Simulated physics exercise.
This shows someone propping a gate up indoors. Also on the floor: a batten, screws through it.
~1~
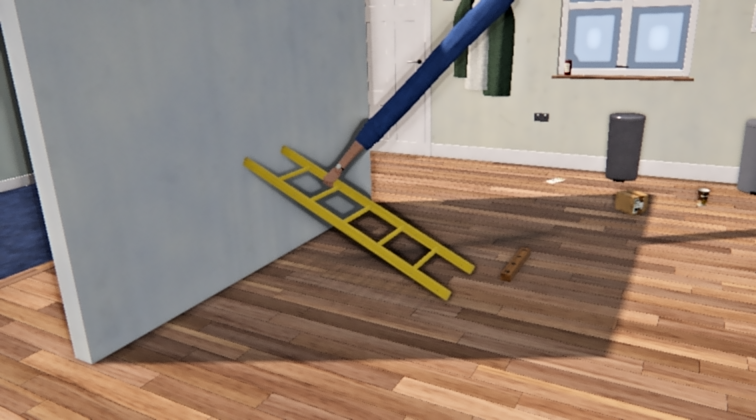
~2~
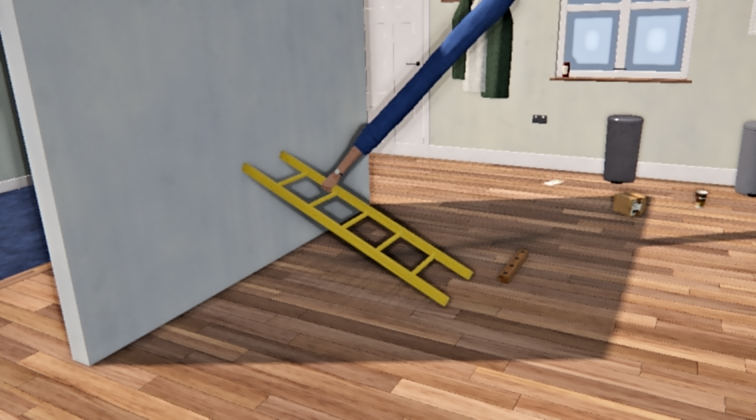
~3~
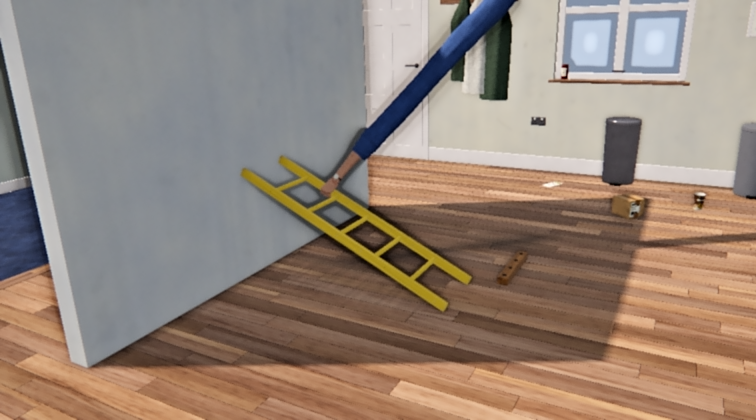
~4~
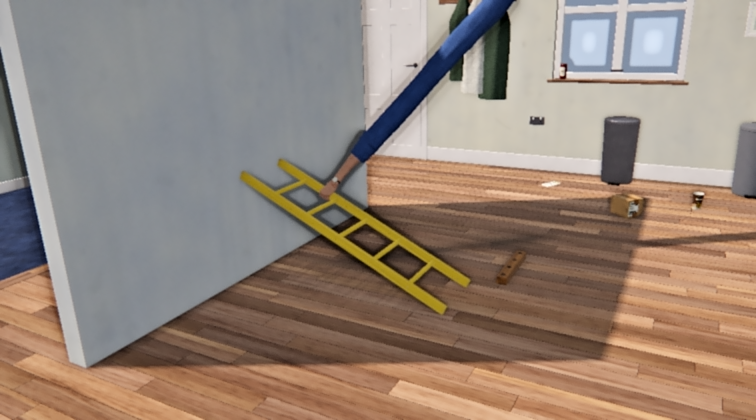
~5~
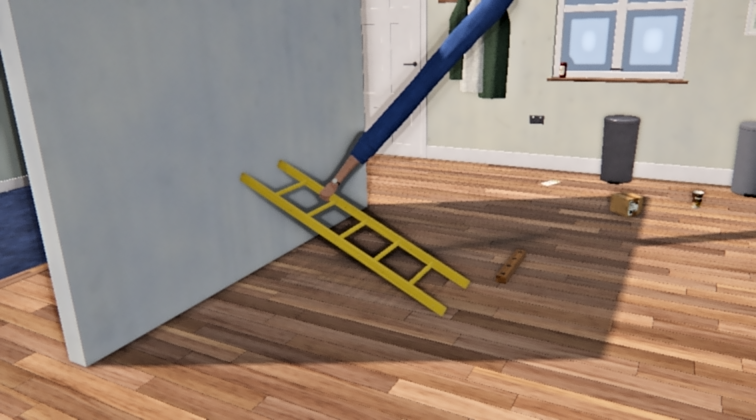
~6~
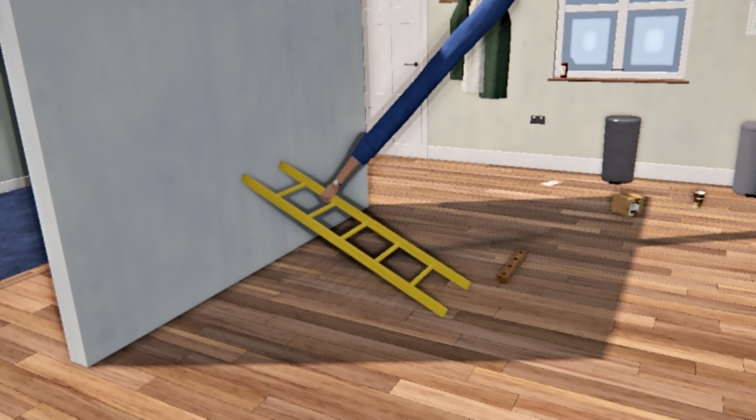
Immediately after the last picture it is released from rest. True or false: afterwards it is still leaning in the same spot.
False.
Then, 0.24 s after the last picture, yellow gate tipped 9° from how it was near (360, 248).
Then, 0.36 s after the last picture, yellow gate tipped 23° from how it was near (366, 277).
Then, 0.58 s after the last picture, yellow gate tipped 28° from how it was near (366, 275).
At rest, the yellow gate slips down, near (367, 280).
